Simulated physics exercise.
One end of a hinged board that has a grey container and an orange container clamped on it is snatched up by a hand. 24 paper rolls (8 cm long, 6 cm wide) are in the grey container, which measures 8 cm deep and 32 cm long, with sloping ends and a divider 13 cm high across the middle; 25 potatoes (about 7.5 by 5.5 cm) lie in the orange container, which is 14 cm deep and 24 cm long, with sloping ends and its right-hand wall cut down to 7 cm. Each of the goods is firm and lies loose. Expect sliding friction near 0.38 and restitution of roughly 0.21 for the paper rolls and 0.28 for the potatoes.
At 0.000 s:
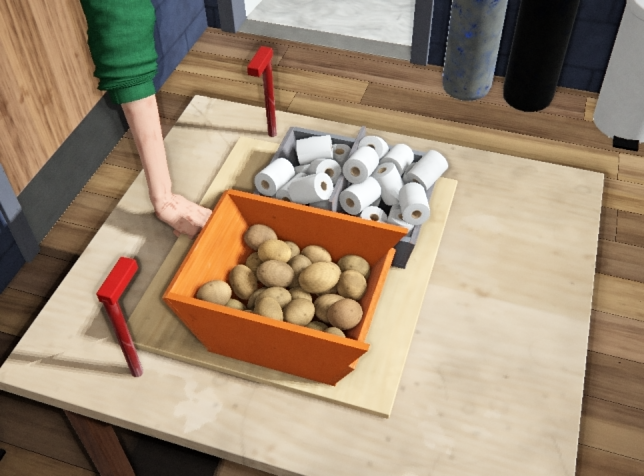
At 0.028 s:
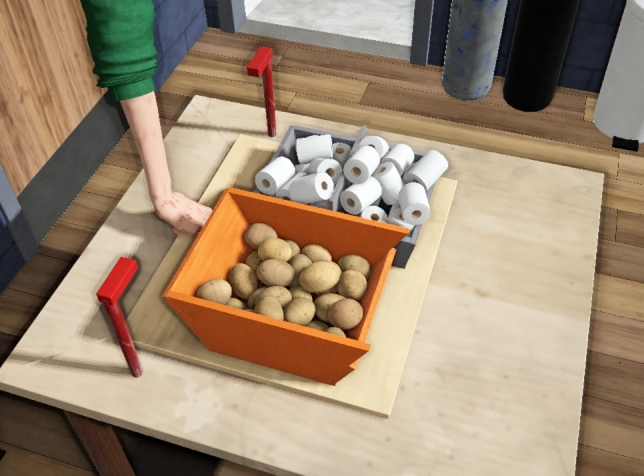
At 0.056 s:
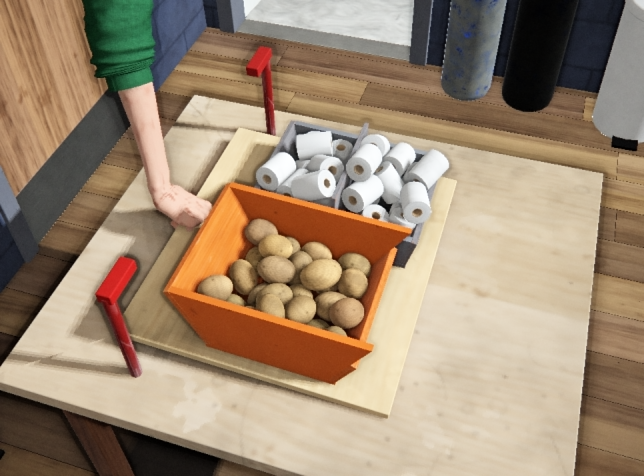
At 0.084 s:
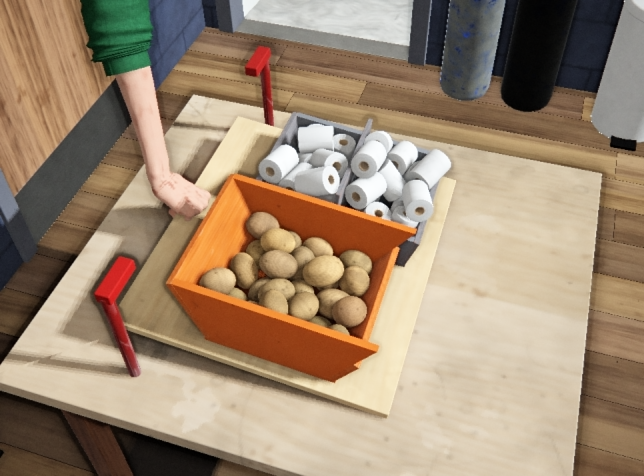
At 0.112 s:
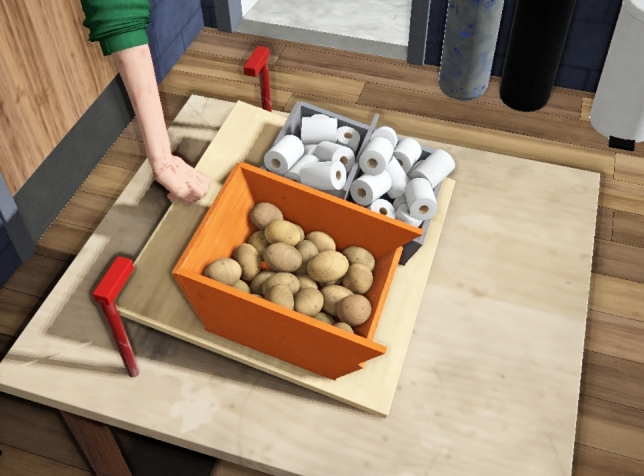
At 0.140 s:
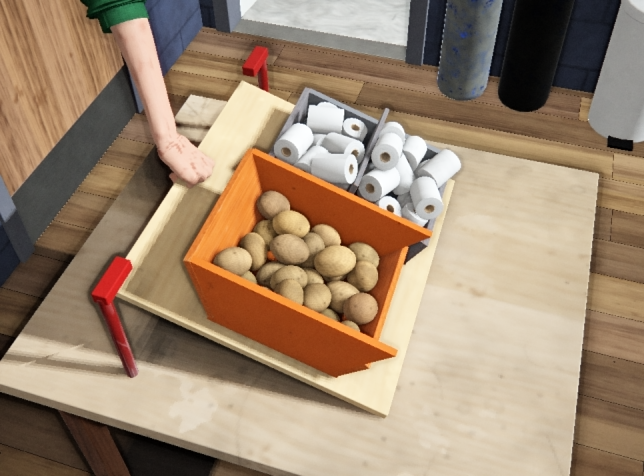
We see a hand in a green sleeve lift the left end of a wooden board, barely at first and then more steeply, tilting an orange container of potatoes and a grey container of white paper rolls, all still inside.
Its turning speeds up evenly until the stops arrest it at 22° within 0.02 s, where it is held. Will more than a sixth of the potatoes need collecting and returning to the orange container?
Yes.
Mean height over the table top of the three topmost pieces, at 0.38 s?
34 cm.
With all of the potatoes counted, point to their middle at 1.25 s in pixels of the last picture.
Centred roughly at (458, 349).
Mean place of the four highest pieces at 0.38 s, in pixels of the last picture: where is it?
Mean place: About (380, 172) in the last picture.
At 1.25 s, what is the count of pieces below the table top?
Roughly 6.
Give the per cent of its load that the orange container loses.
I'd put it at around 50 percent of them.
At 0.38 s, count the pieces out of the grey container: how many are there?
At that moment the grey container count out stands near 3.
After 0.14 s, the board meets the red stops.
After 0.24 s, tilt 22°; the grey container is down by 2 of 24 and the orange container has all 25.
After 0.38 s, tilt 22°; the grey container is down by 3 of 24 and the orange container is down by 1 of 25.
After 0.64 s, tilt 22°; the grey container is down by 8 of 24 and the orange container is down by 12 of 25.
Final count (at 1.25 s), the grey container is down by 9 of 24 and the orange container is down by 13 of 25. Asked share, 13 of 25, 52 per cent.
